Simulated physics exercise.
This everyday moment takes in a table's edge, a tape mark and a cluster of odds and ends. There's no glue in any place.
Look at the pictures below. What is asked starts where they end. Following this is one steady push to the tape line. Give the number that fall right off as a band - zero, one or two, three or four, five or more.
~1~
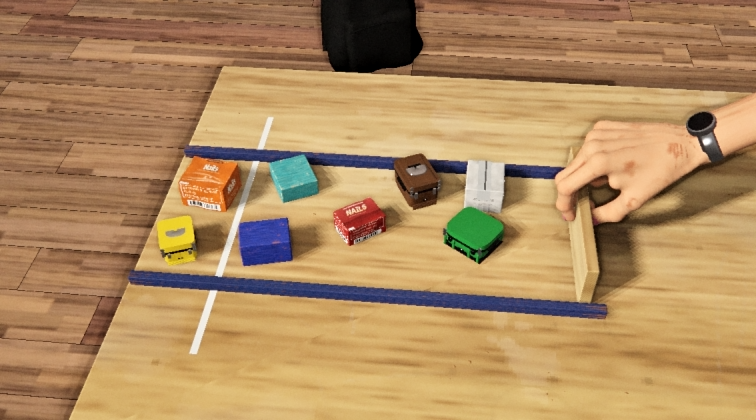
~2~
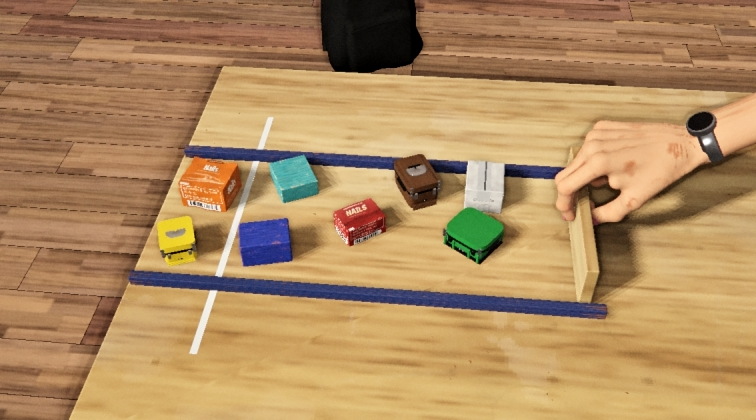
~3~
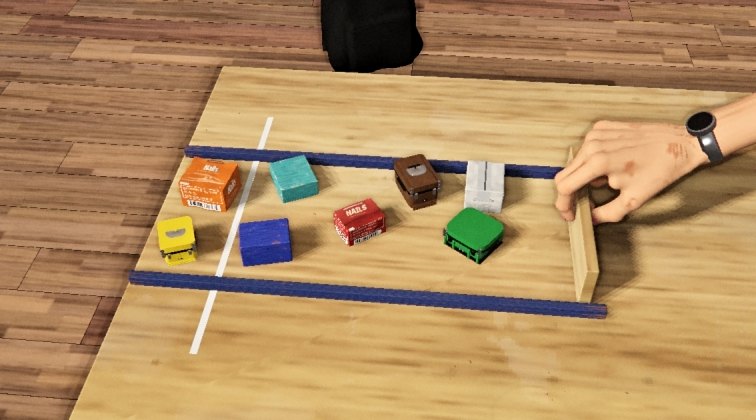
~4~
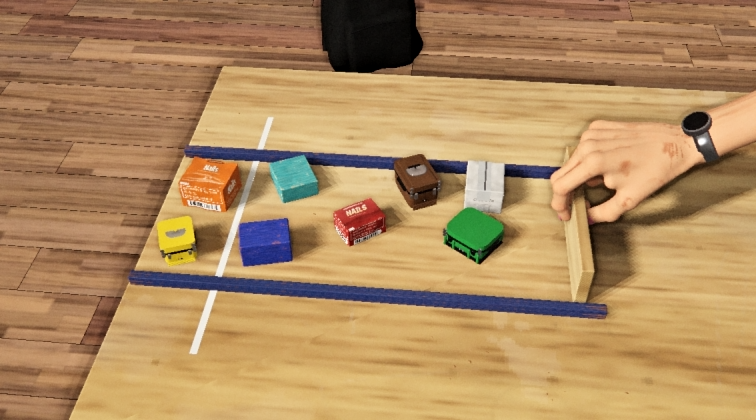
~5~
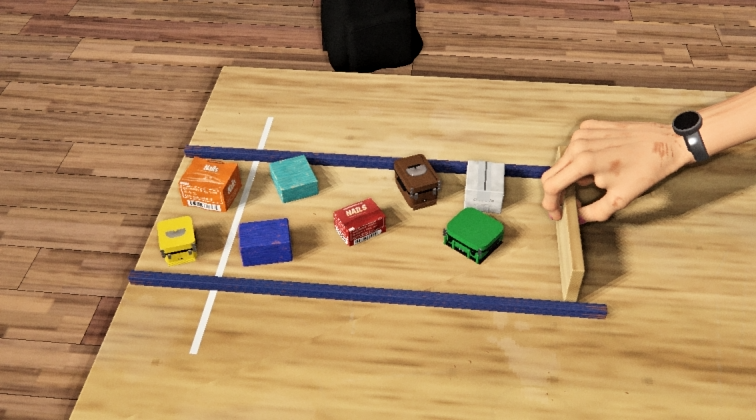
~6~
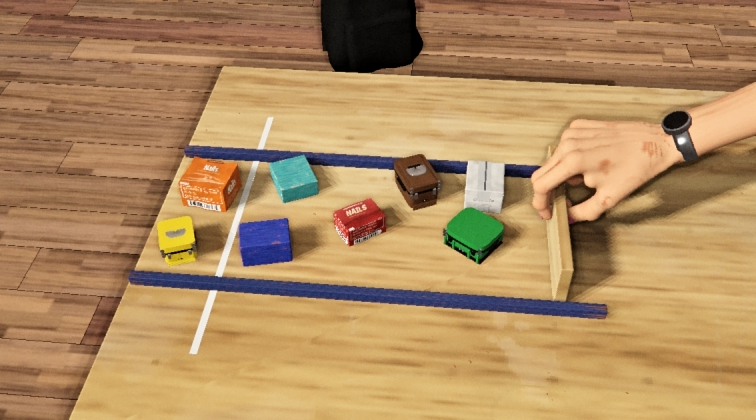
I predict that three of them or four will leave the table.
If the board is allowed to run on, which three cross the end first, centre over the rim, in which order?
Orange box, yellow case, turquoise block.
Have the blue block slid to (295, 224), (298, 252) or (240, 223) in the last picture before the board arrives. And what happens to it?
Place by place: It is safe, it is safe, it is safe.
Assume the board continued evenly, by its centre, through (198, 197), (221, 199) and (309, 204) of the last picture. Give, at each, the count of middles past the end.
Result per place: 6; 4; 0.
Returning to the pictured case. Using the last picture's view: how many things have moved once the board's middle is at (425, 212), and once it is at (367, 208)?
At the first spot 4, then 5.
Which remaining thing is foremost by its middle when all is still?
It's the blue block.
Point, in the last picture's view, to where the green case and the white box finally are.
About (208, 229), and about (231, 172).
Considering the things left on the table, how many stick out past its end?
The count is 1.
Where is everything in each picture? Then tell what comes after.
Yellow case (178, 241); orange box (211, 184); blue block (266, 242); board (580, 222); tape (238, 217), in the first picture.
Orange box (211, 185); red box (360, 222), in the second picture.
Blue block (266, 242); turquoise block (294, 179), in the third picture.
Yellow case (178, 242); green case (474, 235), in the fourth picture.
Orange box (211, 185); board (566, 221), in the fifth picture.
Yellow case (178, 242); orange box (211, 185); blue block (266, 242); board (557, 220); tape (238, 217), in the sixth picture.
A little later, none off yet; yellow case at rest near (178, 242); orange box at rest near (211, 185); blue block at rest near (266, 242).
When it is over, the number that fall off is three or four; down, turquoise block, orange box and yellow case.
